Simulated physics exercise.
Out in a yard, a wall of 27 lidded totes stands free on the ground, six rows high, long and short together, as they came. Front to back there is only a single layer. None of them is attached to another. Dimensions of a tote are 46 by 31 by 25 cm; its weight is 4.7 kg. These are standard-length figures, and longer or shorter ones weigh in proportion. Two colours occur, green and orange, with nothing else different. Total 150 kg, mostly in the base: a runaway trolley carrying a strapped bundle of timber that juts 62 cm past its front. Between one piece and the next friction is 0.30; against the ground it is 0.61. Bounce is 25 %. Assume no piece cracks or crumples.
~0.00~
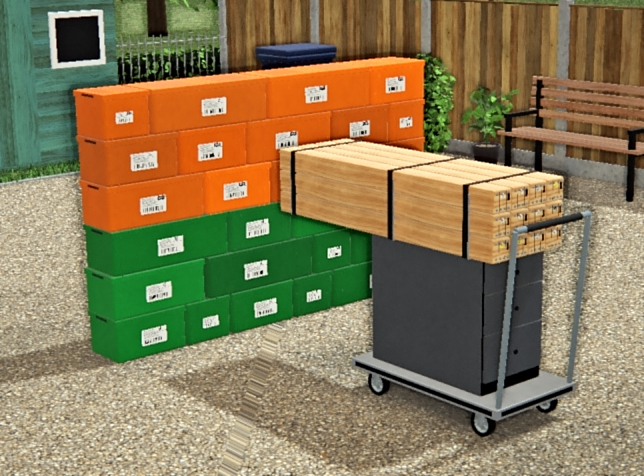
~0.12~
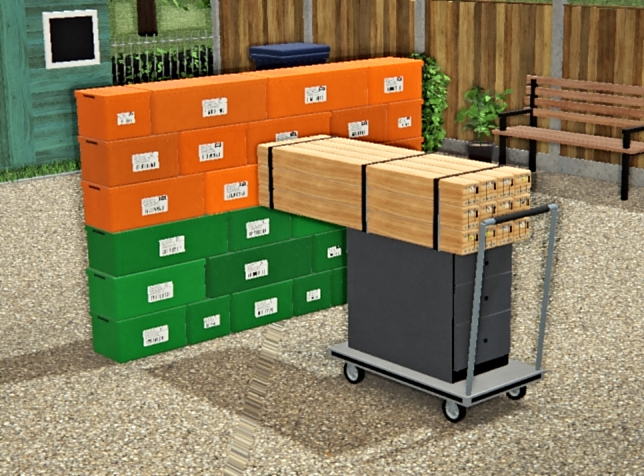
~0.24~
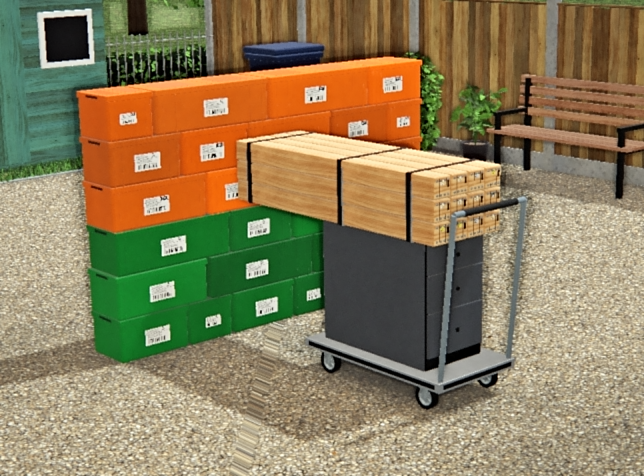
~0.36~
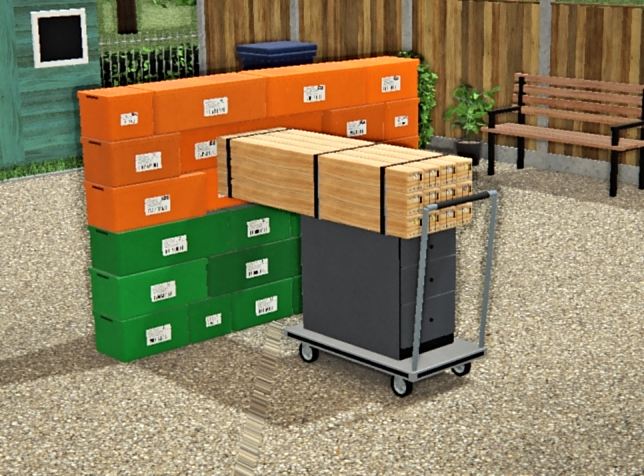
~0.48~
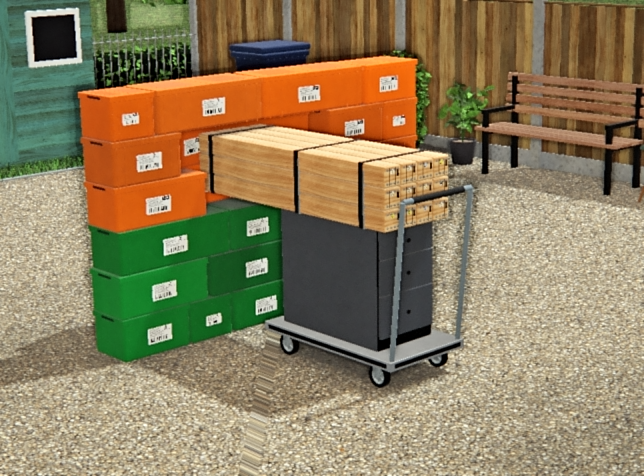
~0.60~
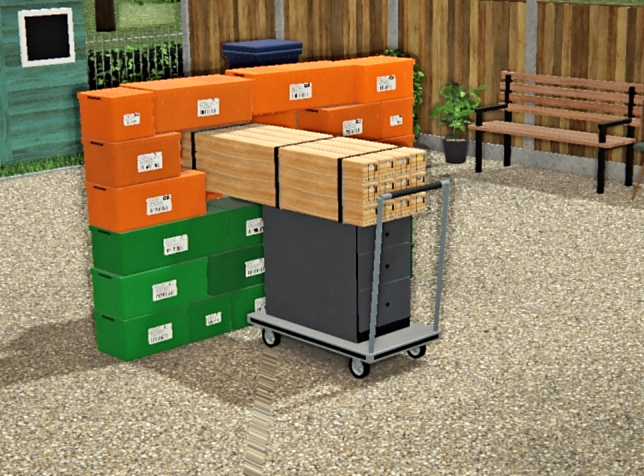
In a gravel yard, a trolley carrying strapped timber moves left, its load pushing into a wall of orange and green totes.
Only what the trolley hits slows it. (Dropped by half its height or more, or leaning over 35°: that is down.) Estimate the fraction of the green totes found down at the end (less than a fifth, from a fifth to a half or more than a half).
The fallen share stays below a fifth.
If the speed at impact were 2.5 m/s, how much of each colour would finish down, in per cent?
Result - green: 0%; orange: 40%.
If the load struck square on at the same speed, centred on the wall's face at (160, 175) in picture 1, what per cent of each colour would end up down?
Green 0 %, orange 20 %.
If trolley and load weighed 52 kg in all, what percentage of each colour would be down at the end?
Result: Green 0, orange 40 %.
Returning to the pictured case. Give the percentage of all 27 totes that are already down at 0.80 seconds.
It's 15 percent at that point.
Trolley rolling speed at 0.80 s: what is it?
Roughly 1.1 m/s.
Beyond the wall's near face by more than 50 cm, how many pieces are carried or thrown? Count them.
Estimate: Close to 10 pieces.
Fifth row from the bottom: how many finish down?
Row tally: 2.
Around 0.80 s, load 64 cm past the wall's line, still rolling; none of the 13 green totes down (4 of 27 in all colours); top green tote unmoved; top orange tote tipped 4°.
Around 1.02 s, load 84 cm past the wall's line, still rolling; none of the 13 green totes down (4 of 27 in all colours); top green tote unmoved; top orange tote tipped 12°.
Around 1.60 s, load 1.04 m past the wall's line, stopped; none of the 13 green totes down (5 of 27 in all colours); top green tote unmoved; top orange tote tipped 43°, 29 cm lower.
Finally (2.8 s), load 1.04 m past the wall's line, stopped; none of the 13 green totes down (5 of 27 in all colours); top green tote unmoved; top orange tote on its side. That is 0 per cent. Seen by the last camera, middles, top green tote near (320, 203), top orange tote near (279, 241).
